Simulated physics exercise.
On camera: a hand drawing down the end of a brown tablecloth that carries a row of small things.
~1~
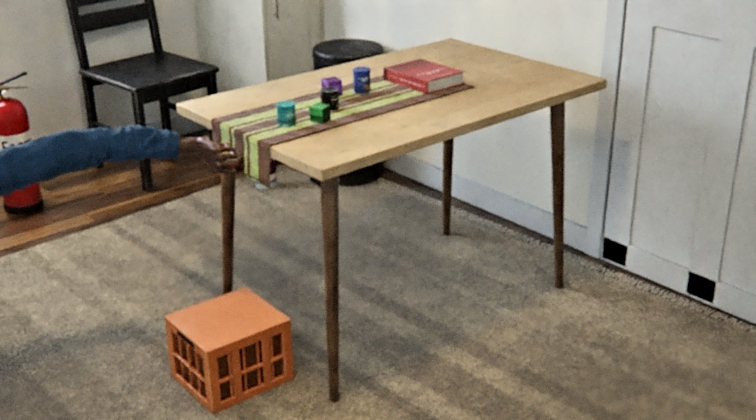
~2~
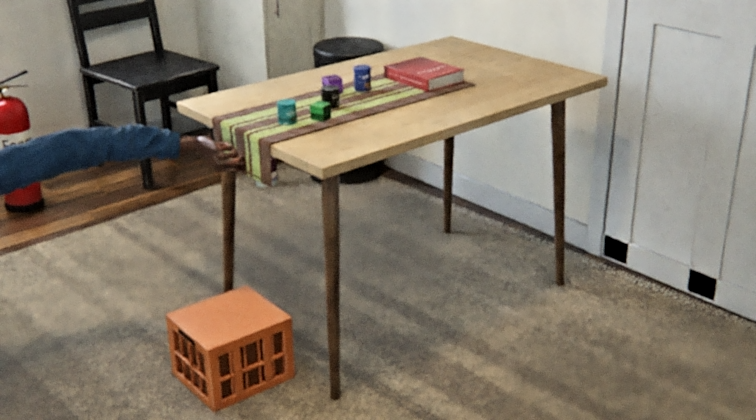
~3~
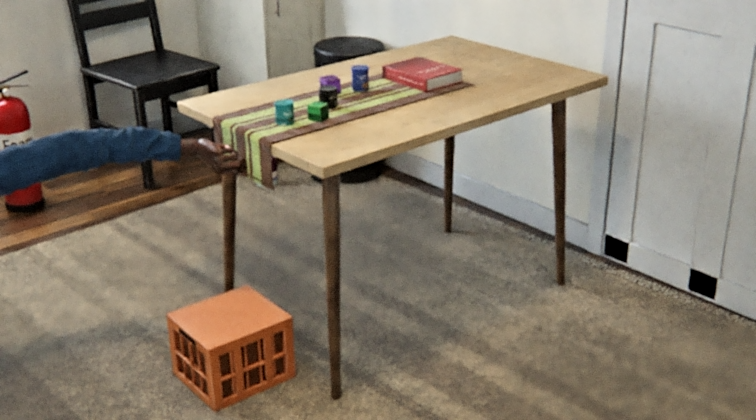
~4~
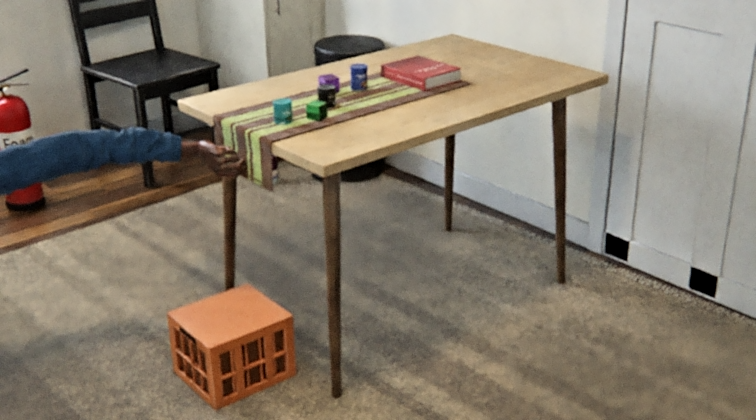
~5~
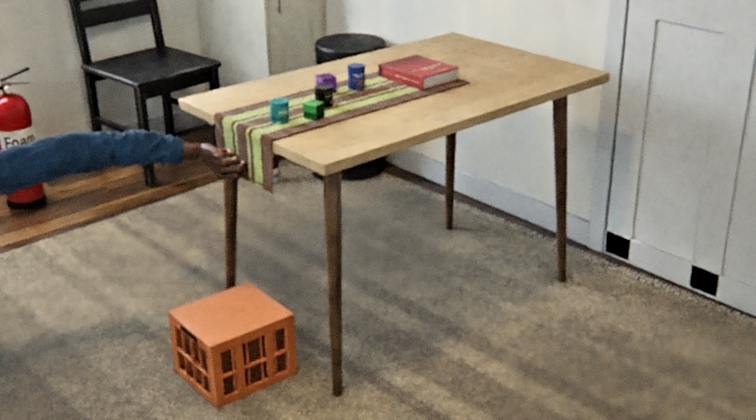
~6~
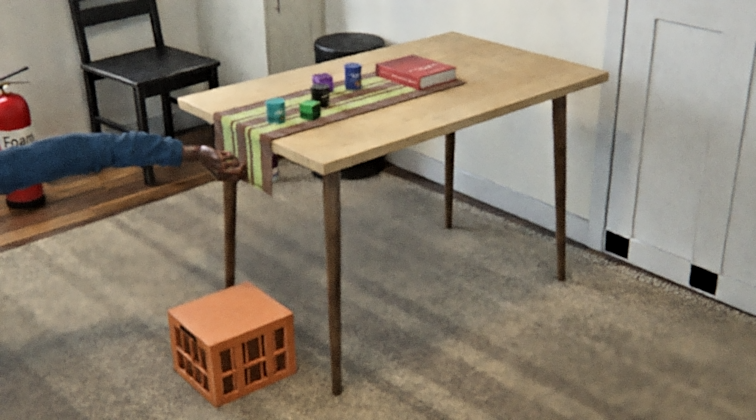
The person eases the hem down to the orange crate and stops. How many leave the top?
The answer is four.
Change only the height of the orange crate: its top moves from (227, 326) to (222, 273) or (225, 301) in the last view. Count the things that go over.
In that case 2 and 3.
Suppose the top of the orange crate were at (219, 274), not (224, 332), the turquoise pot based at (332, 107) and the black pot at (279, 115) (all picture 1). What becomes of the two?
The turquoise pot holds on, the black pot drops off.
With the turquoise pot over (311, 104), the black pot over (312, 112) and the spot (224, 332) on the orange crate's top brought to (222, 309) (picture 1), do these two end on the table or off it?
The turquoise pot tumbles off, the black pot is carried off.
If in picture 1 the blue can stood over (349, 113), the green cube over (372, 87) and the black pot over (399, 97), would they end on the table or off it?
The blue can is carried off, the green cube survives, the black pot does not fall.
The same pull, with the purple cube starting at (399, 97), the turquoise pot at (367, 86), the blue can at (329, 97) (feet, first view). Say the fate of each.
The purple cube survives; the turquoise pot does not fall; the blue can drops off.
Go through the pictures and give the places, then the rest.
Hem (271, 189); turquoise pot (286, 104); green cube (320, 106); black pot (329, 90); purple cube (332, 79); blue can (362, 69); top of the crate (224, 332), in the first frame.
Hem (272, 187); turquoise pot (286, 102), in the second frame.
Hem (274, 190); green cube (318, 104), in the third frame.
Hem (274, 191); black pot (326, 87); top of the crate (227, 328), in the fourth frame.
Hem (274, 195); purple cube (326, 76), in the fifth frame.
Hem (273, 197); turquoise pot (275, 101); green cube (310, 102); black pot (320, 86); purple cube (322, 76); blue can (353, 65), in the sixth frame.
Soon after, hem near (247, 246); turquoise pot and green cube gone.
Then, hem on the crate; turquoise pot, green cube, black pot and purple cube gone.
At rest, hem on the crate; turquoise pot, green cube, black pot and purple cube gone. Over the edge go four.
